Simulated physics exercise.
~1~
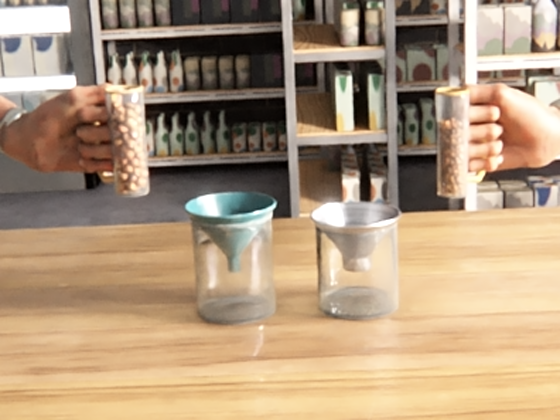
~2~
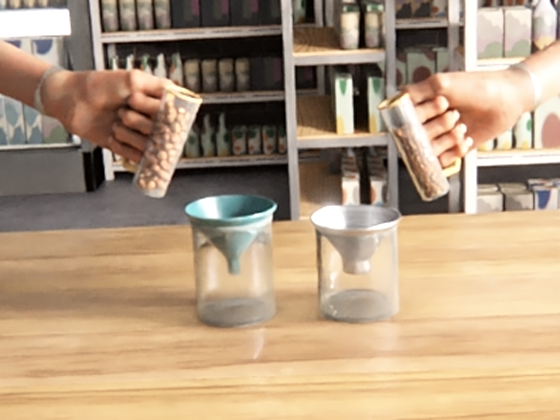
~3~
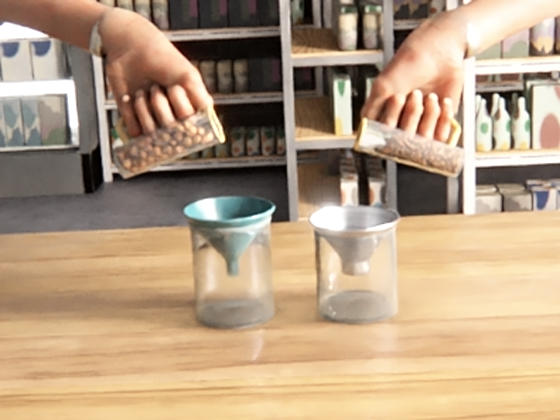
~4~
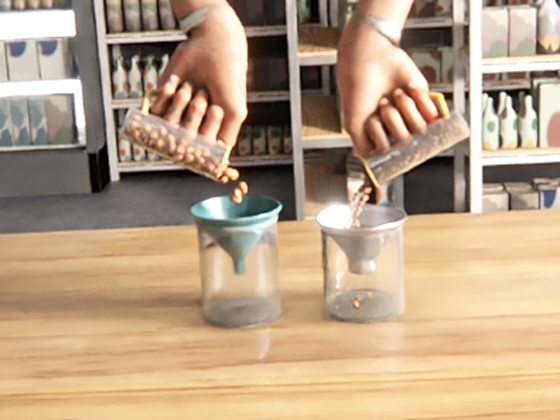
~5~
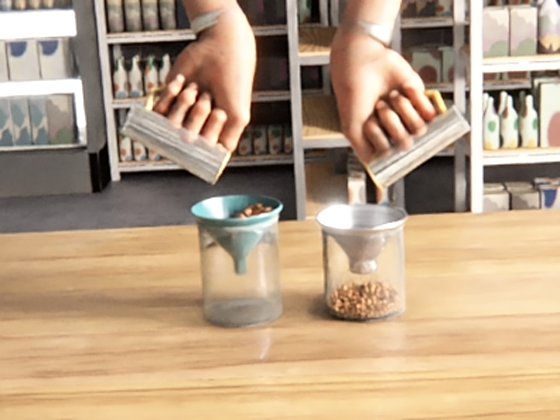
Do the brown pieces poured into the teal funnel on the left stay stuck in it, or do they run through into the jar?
They stay stuck in the teal funnel and the jar below it remains empty, while the pieces on the right all run through the grey funnel into their jar.
